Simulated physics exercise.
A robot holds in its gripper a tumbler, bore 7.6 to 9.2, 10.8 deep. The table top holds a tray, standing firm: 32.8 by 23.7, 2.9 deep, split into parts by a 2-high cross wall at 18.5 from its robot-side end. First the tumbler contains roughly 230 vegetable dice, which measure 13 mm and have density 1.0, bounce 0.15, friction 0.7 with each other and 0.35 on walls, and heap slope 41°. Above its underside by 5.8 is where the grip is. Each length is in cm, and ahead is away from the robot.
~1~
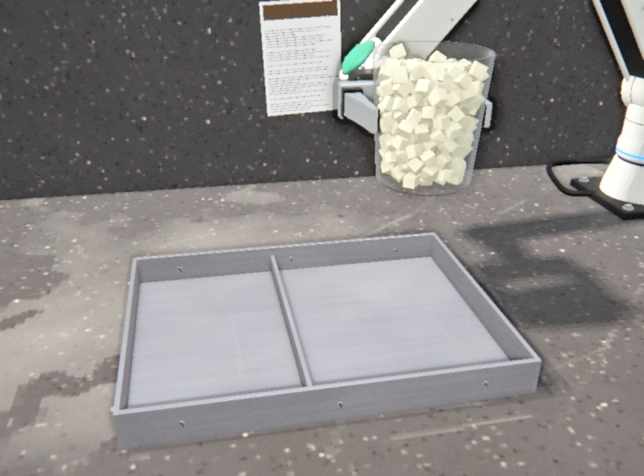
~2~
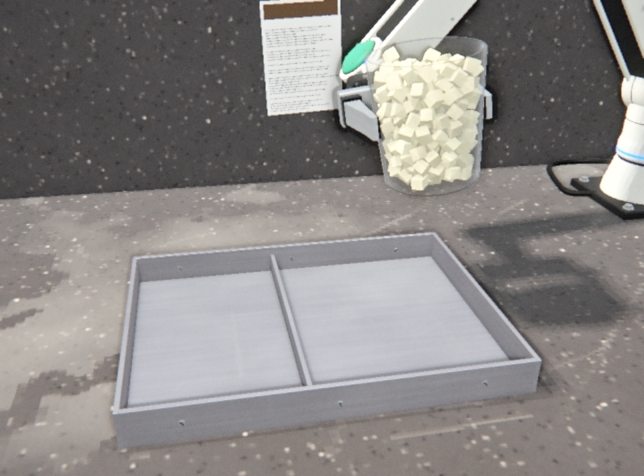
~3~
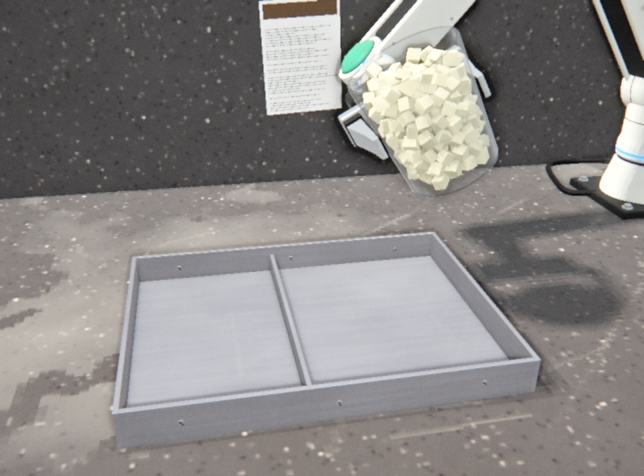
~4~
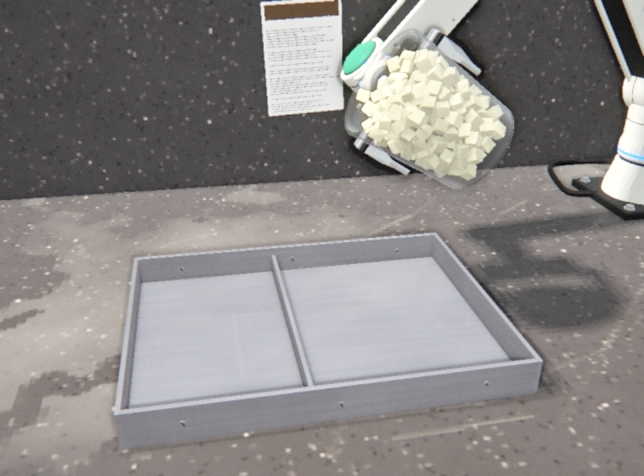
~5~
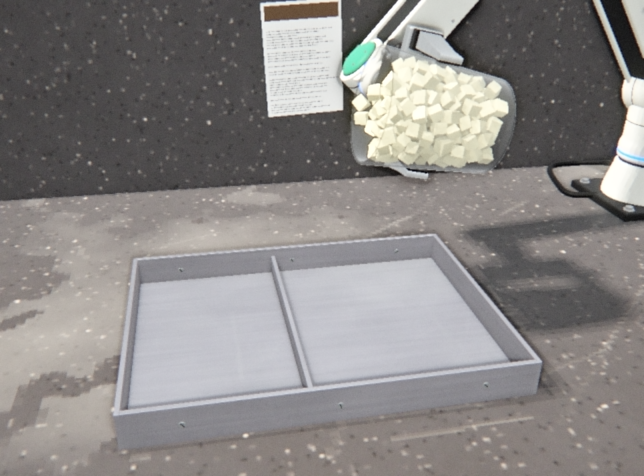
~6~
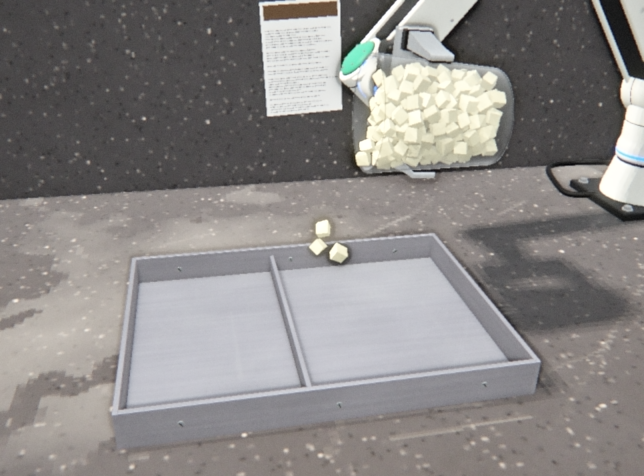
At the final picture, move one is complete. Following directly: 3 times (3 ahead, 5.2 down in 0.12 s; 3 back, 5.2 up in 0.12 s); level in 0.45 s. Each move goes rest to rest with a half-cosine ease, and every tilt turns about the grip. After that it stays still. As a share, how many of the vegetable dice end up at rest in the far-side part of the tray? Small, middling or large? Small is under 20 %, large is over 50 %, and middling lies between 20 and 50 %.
Middling, between 20 and 50 %.
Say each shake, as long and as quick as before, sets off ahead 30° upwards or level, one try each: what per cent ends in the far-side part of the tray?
First try some 95 %, second try some 80 %.
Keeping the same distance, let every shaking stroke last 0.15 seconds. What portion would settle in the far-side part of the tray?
I'd expect some 15 per cent.
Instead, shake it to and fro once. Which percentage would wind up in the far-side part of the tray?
Result: Approximately 15 per cent.
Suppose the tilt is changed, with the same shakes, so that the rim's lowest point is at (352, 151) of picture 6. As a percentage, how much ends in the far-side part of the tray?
Estimate: About 15 per cent.
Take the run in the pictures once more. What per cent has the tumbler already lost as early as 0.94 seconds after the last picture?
Around 45 % has gone out so far.
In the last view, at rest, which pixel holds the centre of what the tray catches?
Middle point: About (246, 332).
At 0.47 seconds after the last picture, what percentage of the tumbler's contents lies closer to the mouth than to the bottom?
I'd say close to 50 per cent.
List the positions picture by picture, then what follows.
The tumbler middle at (428, 119), level; upper third of the load around (433, 82), from x 385 to 480, top at y 55; 234 in the tumbler, in the first picture.
The tumbler middle at (428, 119), tilted 8° forward; upper third of the load around (430, 83), from x 380 to 475, top at y 55, in the second picture.
The tumbler middle at (429, 118), tilted 30° forward; upper third of the load around (427, 85), from x 370 to 480, top at y 55, in the third picture.
The tumbler middle at (433, 117), tilted 56° forward; upper third of the load around (424, 90), from x 365 to 495, top at y 60, in the fourth picture.
The tumbler middle at (433, 117), tilted 78° forward; upper third of the load around (425, 91), from x 360 to 500, top at y 65, in the fifth picture.
The tumbler middle at (432, 116), tilted 86° forward; upper third of the load around (433, 91), from x 320 to 495, top at y 70; 231 in the tumbler, 1 in the robot-side part, 2 in flight or on a rim, in the sixth picture.
Then, 0.47 s on, tilted 86° forward, highest piece 22 above the table; 160 in the tumbler, 39 in the far-side part, 14 in the robot-side part, 21 in flight or on a rim.
Then, 0.94 s on, tilted 46° forward, highest piece 22 above the table; 125 in the tumbler, 76 in the far-side part, 32 in the robot-side part, 1 in flight or on a rim.
Then, 1.37 s on, level, highest piece 24 above the table; 125 in the tumbler, 77 in the far-side part, 32 in the robot-side part.
Then, 2.42 s on, level, highest piece 24 above the table; 125 in the tumbler, 77 in the far-side part, 32 in the robot-side part.
In the end, 125 in the tumbler, 77 in the far-side part, 32 in the robot-side part. That is 33 % in the far-side part of the tray.
